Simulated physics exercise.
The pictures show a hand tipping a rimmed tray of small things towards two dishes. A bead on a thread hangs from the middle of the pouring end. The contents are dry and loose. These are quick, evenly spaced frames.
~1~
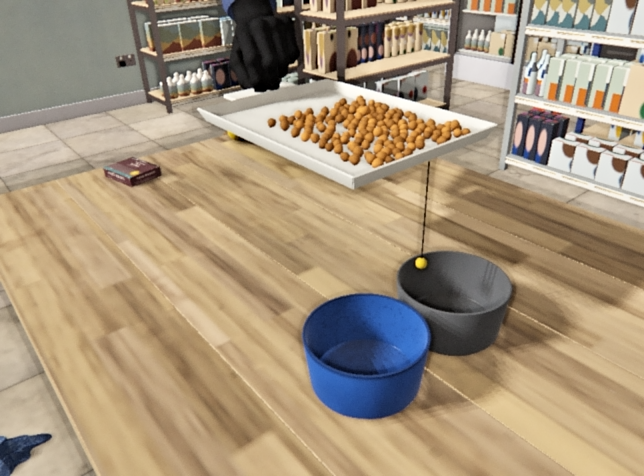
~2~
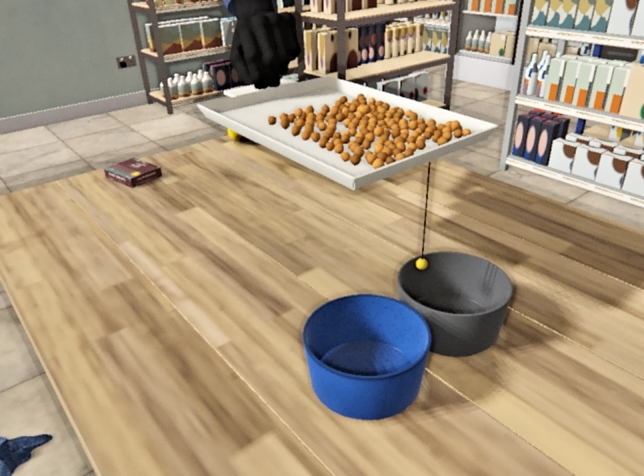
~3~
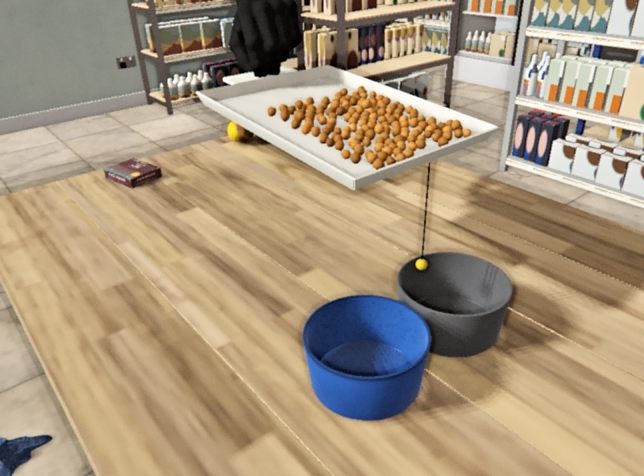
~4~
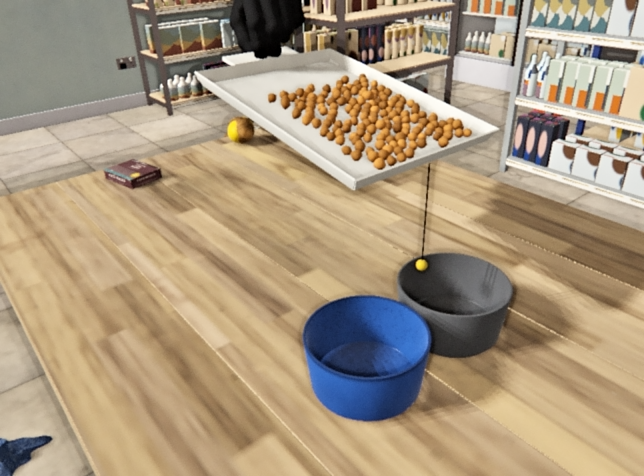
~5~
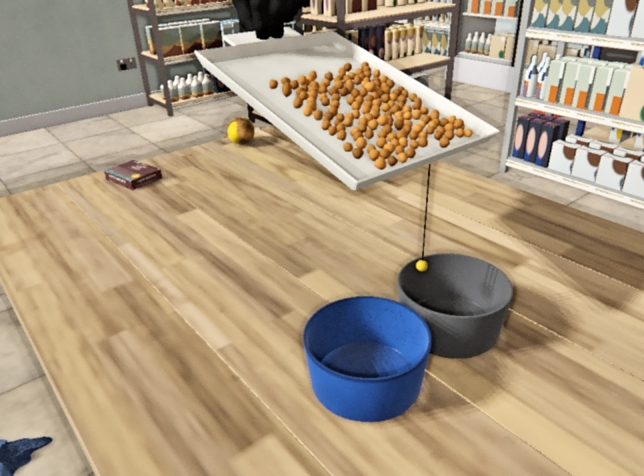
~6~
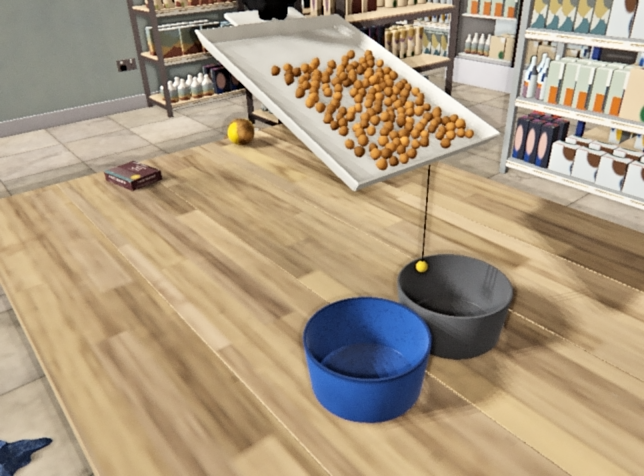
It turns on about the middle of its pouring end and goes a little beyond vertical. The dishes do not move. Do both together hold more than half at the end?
Caught overall: More than half.
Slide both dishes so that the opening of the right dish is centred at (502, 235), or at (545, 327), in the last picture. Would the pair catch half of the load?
At the first place the smaller part, at the second the smaller part.
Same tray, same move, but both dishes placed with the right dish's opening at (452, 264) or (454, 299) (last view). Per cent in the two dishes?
In turn 50 and 70 in a hundred.
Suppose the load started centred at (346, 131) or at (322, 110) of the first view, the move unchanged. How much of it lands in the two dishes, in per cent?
Roughly 60 per cent, and 60 per cent.
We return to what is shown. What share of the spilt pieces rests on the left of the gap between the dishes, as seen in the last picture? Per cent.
About 0 per cent.
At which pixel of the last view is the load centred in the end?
Close to (465, 330).
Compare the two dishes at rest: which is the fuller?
Fuller: Right.
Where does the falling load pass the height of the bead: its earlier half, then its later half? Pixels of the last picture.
The first part at (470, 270); the rest at (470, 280).
Soon after the last picture, tray tipped steeply; nearly all on the tray; a small part in the air.
A little later, tray tipped past a quarter turn; a small part in the left dish; about half in the right dish; about a quarter outside both; about a quarter in the air.
Later still, tray tipped past a quarter turn; a small part in the left dish; about half in the right dish; about a third outside both.
At rest, tray tipped past a quarter turn; a small part in the left dish; about half in the right dish; about a third outside both.
